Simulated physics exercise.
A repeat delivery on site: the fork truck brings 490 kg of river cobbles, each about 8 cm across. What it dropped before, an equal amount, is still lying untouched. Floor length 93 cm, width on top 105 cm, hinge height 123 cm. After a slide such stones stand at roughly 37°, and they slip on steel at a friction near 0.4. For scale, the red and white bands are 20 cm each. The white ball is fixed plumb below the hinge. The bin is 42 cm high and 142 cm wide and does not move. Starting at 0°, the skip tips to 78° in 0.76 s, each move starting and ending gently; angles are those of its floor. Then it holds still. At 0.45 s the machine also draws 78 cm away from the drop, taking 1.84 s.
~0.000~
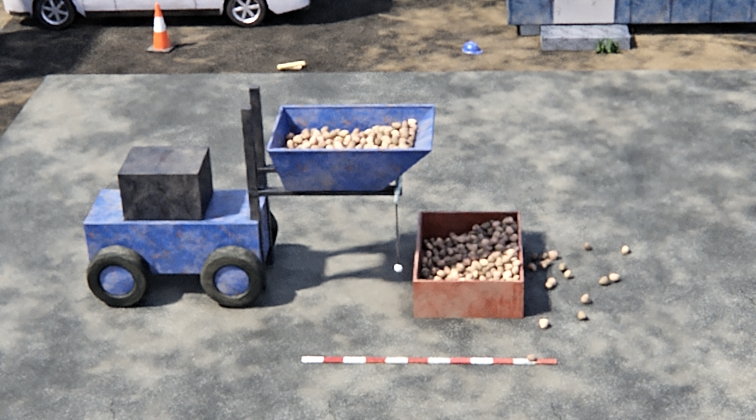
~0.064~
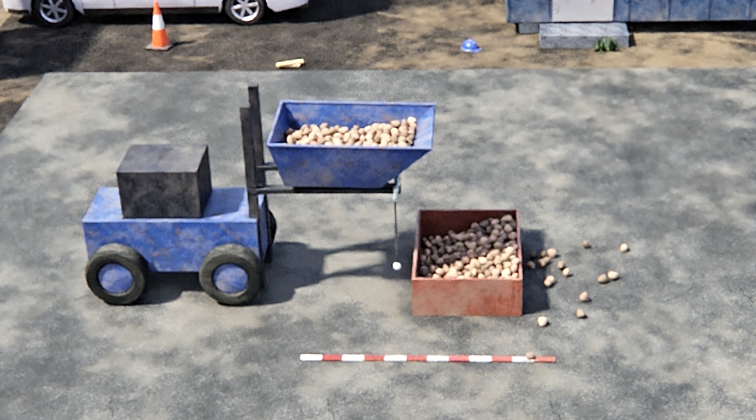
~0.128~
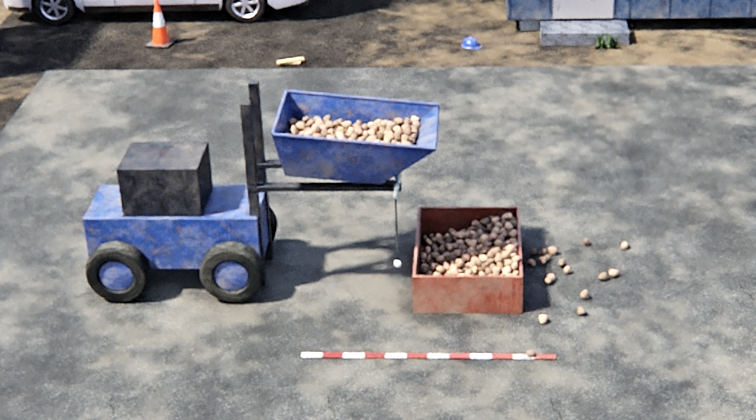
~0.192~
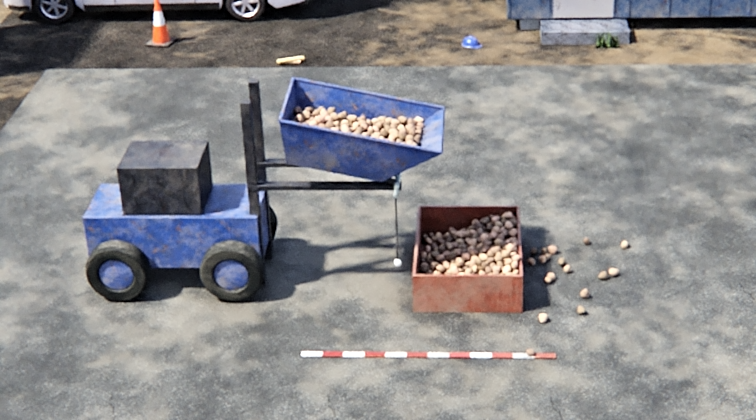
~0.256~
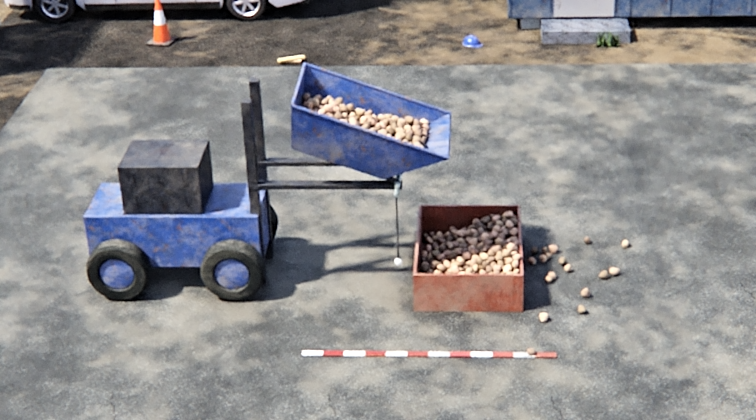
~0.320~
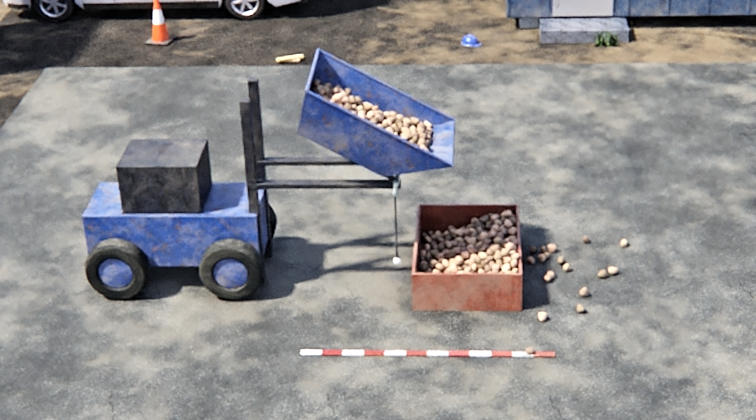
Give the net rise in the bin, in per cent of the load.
Close to 58 parts in a hundred.
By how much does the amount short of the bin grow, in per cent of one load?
Near 0 parts in a hundred.
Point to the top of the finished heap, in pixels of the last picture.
Near (496, 230).
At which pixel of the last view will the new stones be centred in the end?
Near (495, 255).
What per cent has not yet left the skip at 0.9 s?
About 85 per cent.
After 0.6 s the floor is at 66°; in per cent of one load, 100 in the skip, 97 in the bin, 3 beside or beyond the bin; the foremost stones are at (590, 269).
After 0.9 s the floor is at 78°; in per cent of one load, 85 in the skip, 112 in the bin, 3 beside or beyond the bin; the foremost stones are at (590, 269).
After 2.7 s the floor is at 78°; in per cent of one load, 0 in the skip, 156 in the bin, 44 beside or beyond the bin; the foremost stones are past the picture's edge.
After 5.3 s the floor is at 78°; in per cent of one load, 0 in the skip, 156 in the bin, 44 beside or beyond the bin; the foremost stones are past the picture's edge. Net gain in the bin, 58.
